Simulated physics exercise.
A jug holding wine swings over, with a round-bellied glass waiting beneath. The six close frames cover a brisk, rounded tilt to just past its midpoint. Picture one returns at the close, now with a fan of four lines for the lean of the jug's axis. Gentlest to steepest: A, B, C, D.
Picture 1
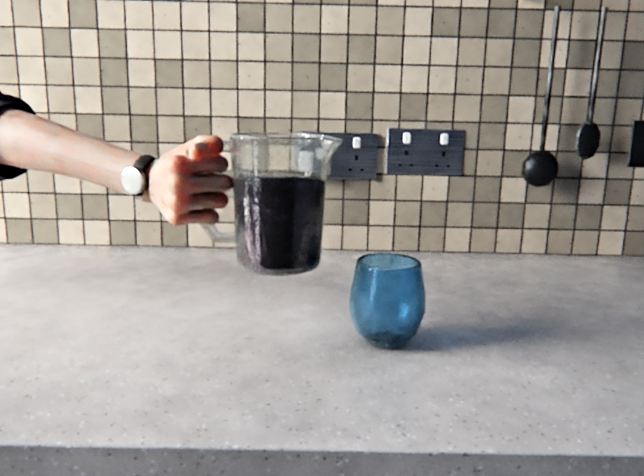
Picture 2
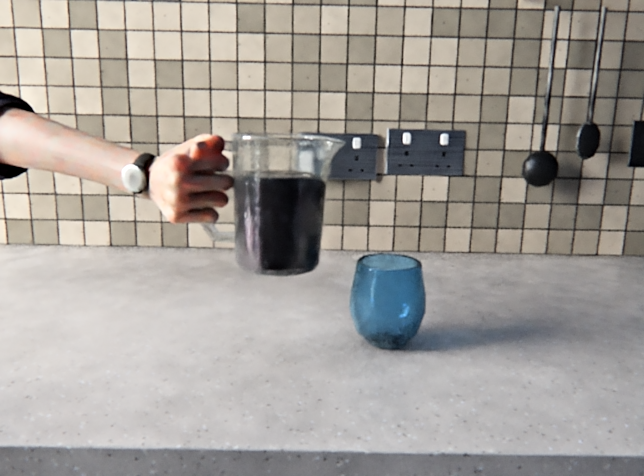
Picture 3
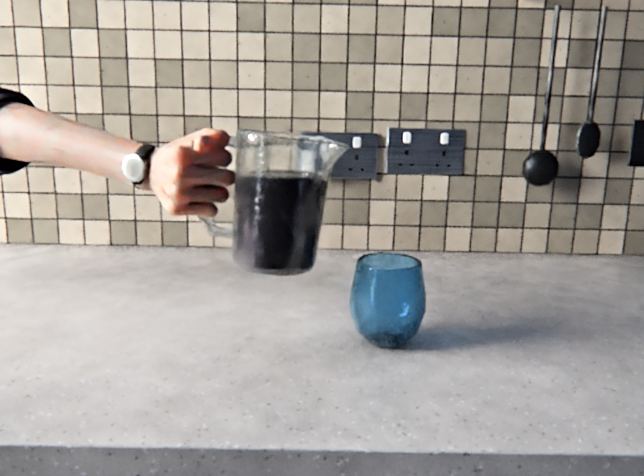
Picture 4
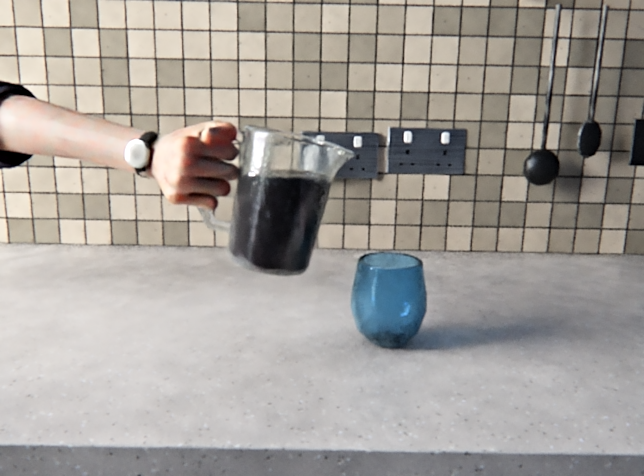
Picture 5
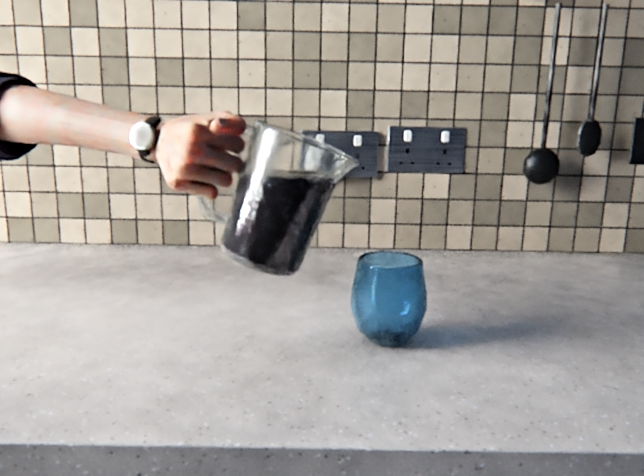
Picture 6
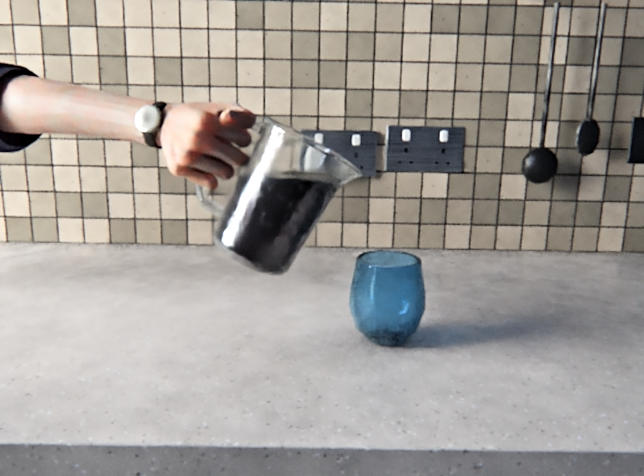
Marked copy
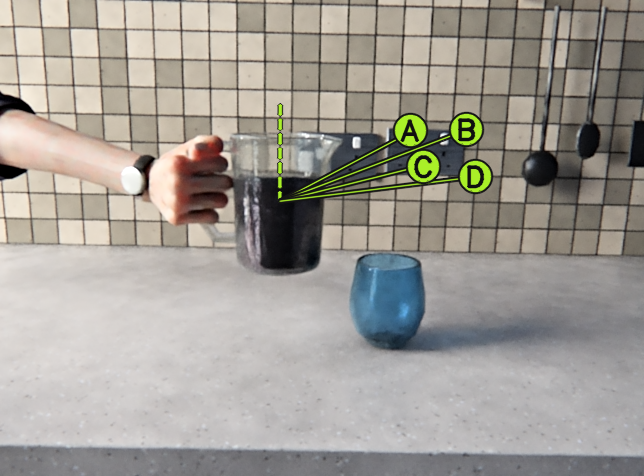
The clip opens on a hand with a wristwatch holding a clear jug of dark liquid upright above a grey counter, left of an empty blue round-bellied glass. The hand then tilts the jug steadily to the right, its spout dipping slightly while the liquid stays inside.
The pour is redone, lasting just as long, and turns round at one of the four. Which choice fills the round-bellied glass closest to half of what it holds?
Go for A.
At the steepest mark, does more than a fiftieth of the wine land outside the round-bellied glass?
Yes.
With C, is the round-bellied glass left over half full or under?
Over.
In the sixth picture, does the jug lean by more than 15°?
Yes.
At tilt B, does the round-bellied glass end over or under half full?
Over.
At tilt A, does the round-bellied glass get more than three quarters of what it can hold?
No, less.
On the marked copy, A at (396, 139); B at (450, 136); C at (406, 169); D at (458, 178).
With A, the round-bellied glass ends with about 49 % of what it can hold.
With B, the round-bellied glass ends with about 71 % of what it can hold.
With C, the round-bellied glass ends with about 83 % of what it can hold; 10 % of the wine is spilt.
With D, the round-bellied glass ends with about 90 % of what it can hold; 20 % of the wine is spilt.
